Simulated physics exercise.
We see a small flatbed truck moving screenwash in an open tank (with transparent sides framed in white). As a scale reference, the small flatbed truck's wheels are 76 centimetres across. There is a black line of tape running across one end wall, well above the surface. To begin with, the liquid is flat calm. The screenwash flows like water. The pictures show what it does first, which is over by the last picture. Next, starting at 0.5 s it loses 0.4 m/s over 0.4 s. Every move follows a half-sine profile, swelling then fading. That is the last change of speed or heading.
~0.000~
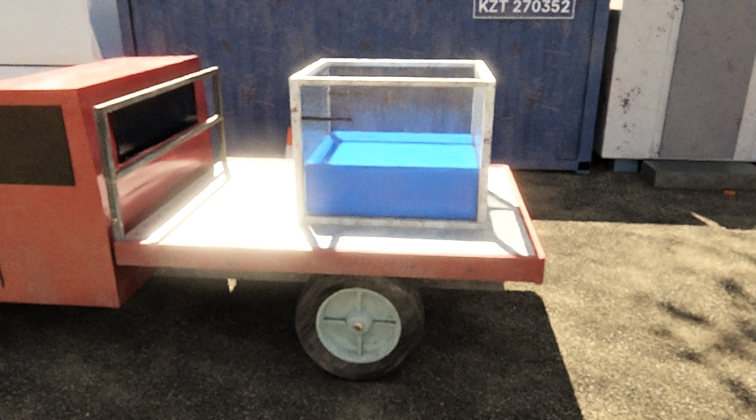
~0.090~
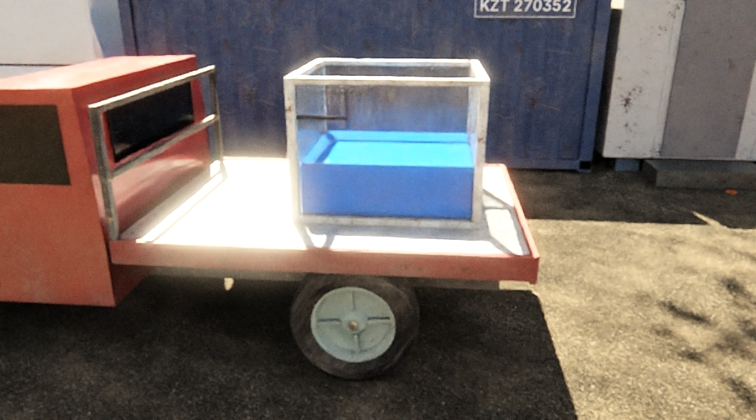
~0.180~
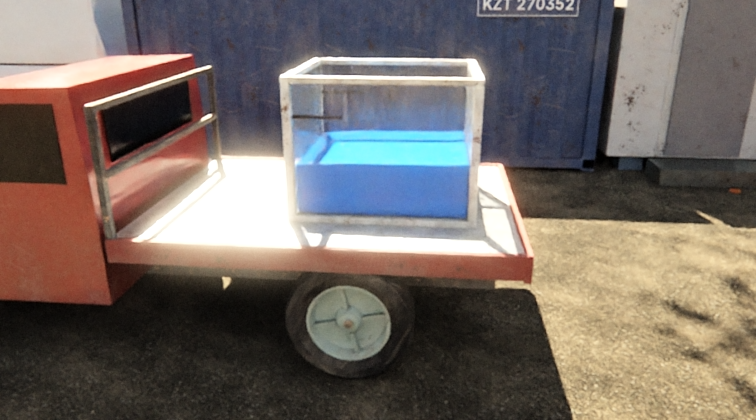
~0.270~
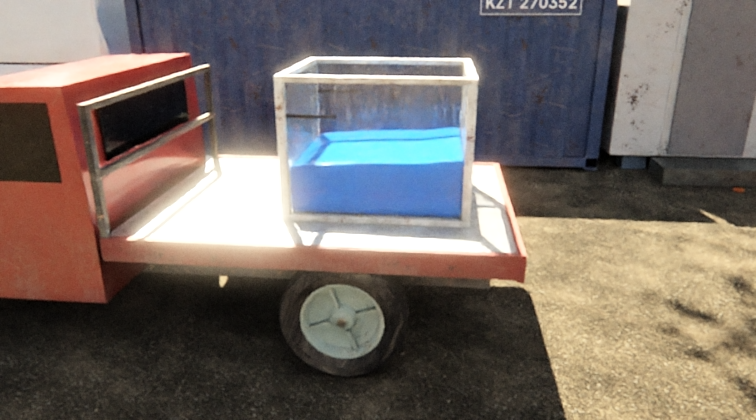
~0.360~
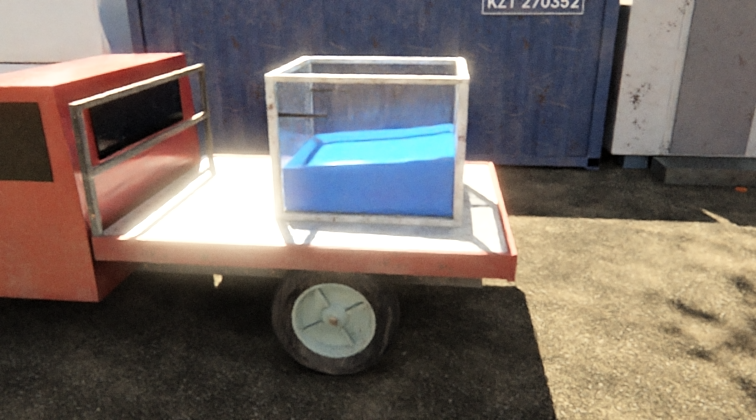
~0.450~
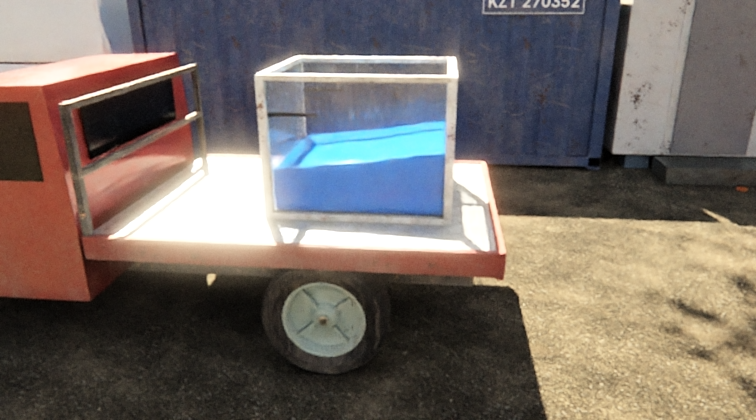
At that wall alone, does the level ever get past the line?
No.
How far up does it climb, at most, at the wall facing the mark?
53 cm.
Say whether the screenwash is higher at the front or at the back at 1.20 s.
Forward.
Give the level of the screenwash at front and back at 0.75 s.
Front 34 cm, back 32 cm.
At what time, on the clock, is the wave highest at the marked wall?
Peak time: Approx. 2.4 s.
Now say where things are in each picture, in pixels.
The first picture shows level at the front (318, 160); level at the back (467, 164); still flat; the front is on the left, levels are read along the near wall; the black line, on the front wall, is at (318, 119); a wheel hub at (357, 330).
The second picture shows level at the front (313, 160); level at the back (462, 163); still flat.
The third picture shows level at the front (309, 159); level at the back (457, 163); still flat.
The fourth picture shows level at the front (304, 163); level at the back (451, 156); rising 4° towards the back.
The fifth picture shows level at the front (296, 165); level at the back (443, 152); rising 7° towards the back.
The sixth picture shows level at the front (287, 165); level at the back (433, 151); rising 7° towards the back; a wheel hub at (322, 324).
By 0.75 s front 33 cm, middle 33 cm, back 32 cm above the floor; no loss so far.
By 1.20 s front 43 cm, middle 31 cm, back 26 cm above the floor; no loss so far.
By 1.65 s front 25 cm, middle 31 cm, back 47 cm above the floor; no loss so far.
By 3.88 s the waves are smaller; the highest at the front wall was 48 cm, at 2.40 s, against a line at 60 cm.
